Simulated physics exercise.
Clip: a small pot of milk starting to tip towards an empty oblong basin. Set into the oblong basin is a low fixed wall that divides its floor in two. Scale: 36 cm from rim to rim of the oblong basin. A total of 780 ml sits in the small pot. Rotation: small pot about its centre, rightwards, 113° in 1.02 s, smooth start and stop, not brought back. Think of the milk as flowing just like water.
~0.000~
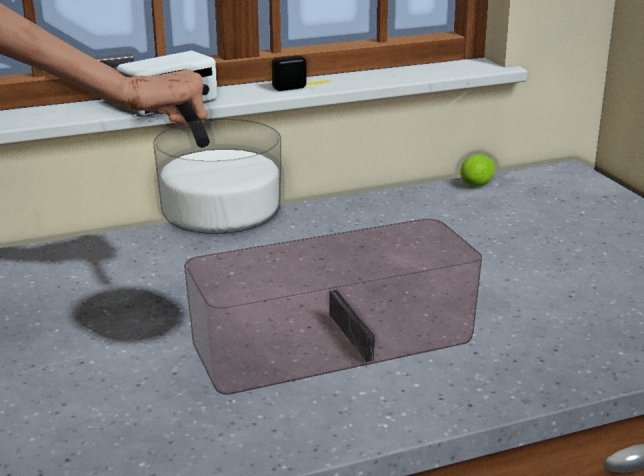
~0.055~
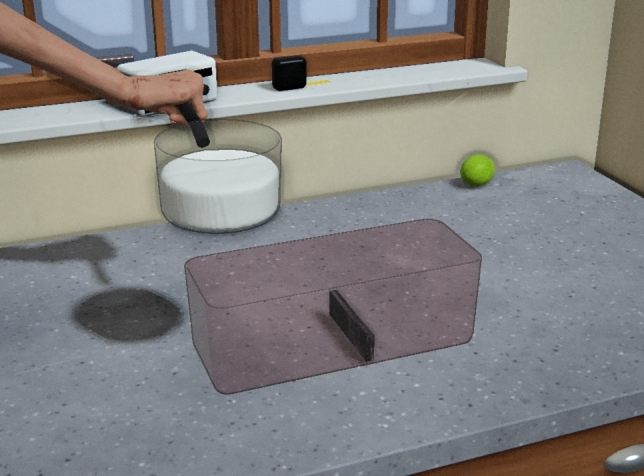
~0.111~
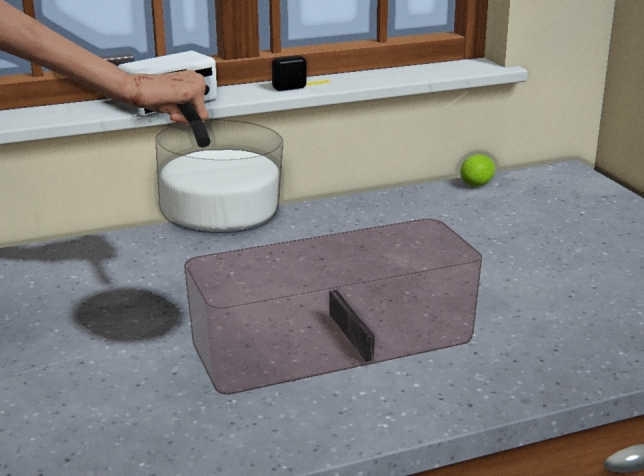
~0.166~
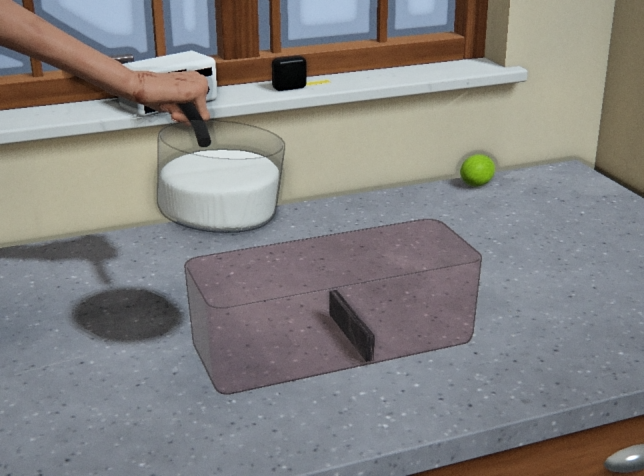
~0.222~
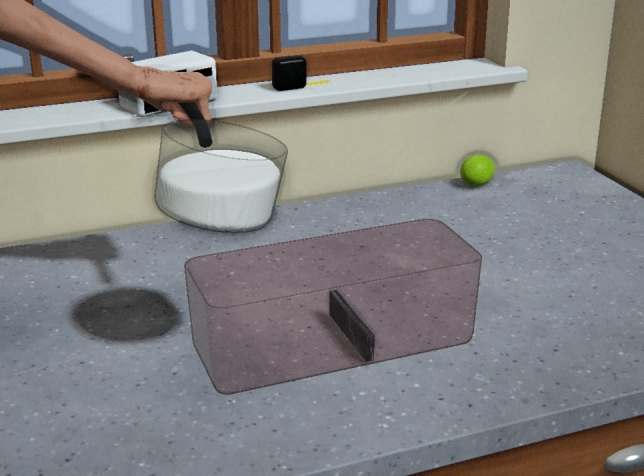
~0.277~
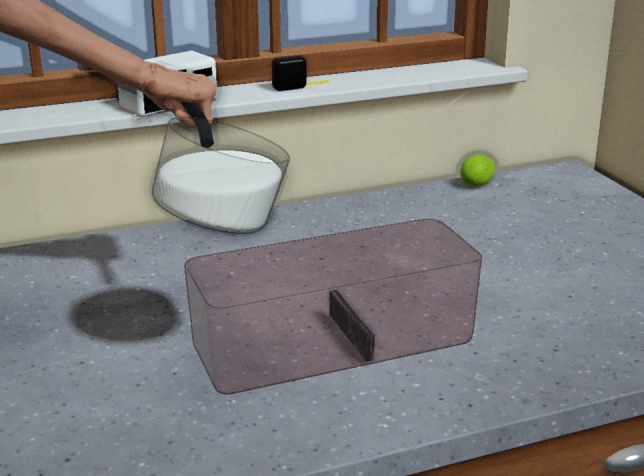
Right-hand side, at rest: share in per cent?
5 per cent.
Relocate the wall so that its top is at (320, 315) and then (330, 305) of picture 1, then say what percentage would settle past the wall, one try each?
The first try gives 55 percent and the second 35 percent.
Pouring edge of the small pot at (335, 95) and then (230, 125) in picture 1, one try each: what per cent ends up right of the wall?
The first try gives 85 percent and the second 10 percent.
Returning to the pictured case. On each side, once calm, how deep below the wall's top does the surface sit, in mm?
Left about 12 mm, right about 38 mm.
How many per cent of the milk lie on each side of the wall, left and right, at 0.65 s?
About 8 % left, 0 % right.
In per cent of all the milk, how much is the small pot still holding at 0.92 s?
Remaining share: Approx. 10 %.
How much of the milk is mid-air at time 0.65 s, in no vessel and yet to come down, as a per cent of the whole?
30 %.
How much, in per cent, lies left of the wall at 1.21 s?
The left part holds close to 92 per cent.
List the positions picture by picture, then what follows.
In the first frame, it leans 0°; its right rim is at (277, 133); the milk meets the walls at (160, 176) and (274, 160); the oblong basin's rim runs from (196, 286) to (460, 239); the wall's top is at (351, 313).
In the second frame, it leans 1°; its right rim is at (277, 134); the milk meets the walls at (160, 176) and (274, 161).
In the third frame, it leans 3°; its right rim is at (279, 136); the milk meets the walls at (161, 176) and (274, 161).
In the fourth frame, it leans 7°; its right rim is at (281, 140); the milk meets the walls at (161, 176) and (274, 162).
In the fifth frame, it leans 13°; its right rim is at (283, 146); the milk meets the walls at (160, 177) and (275, 162).
In the sixth frame, it leans 19°; its right rim is at (285, 153); the milk meets the walls at (157, 177) and (277, 163).
By 0.65 s the tilt is 80° and 61 per cent is still to pour, 8 is left of the wall and 0 right of it.
By 0.92 s the tilt is 110° and 11 per cent is still to pour, 76 is left of the wall and 2 right of it.
By 1.21 s the tilt is 113° and 0 per cent is still to pour, 92 is left of the wall and 5 right of it.
By 1.52 s the tilt is 113° and 0 per cent is still to pour, 93 is left of the wall and 5 right of it.
At rest 93 per cent lies left of the wall, 5 right of it and 2 outside.
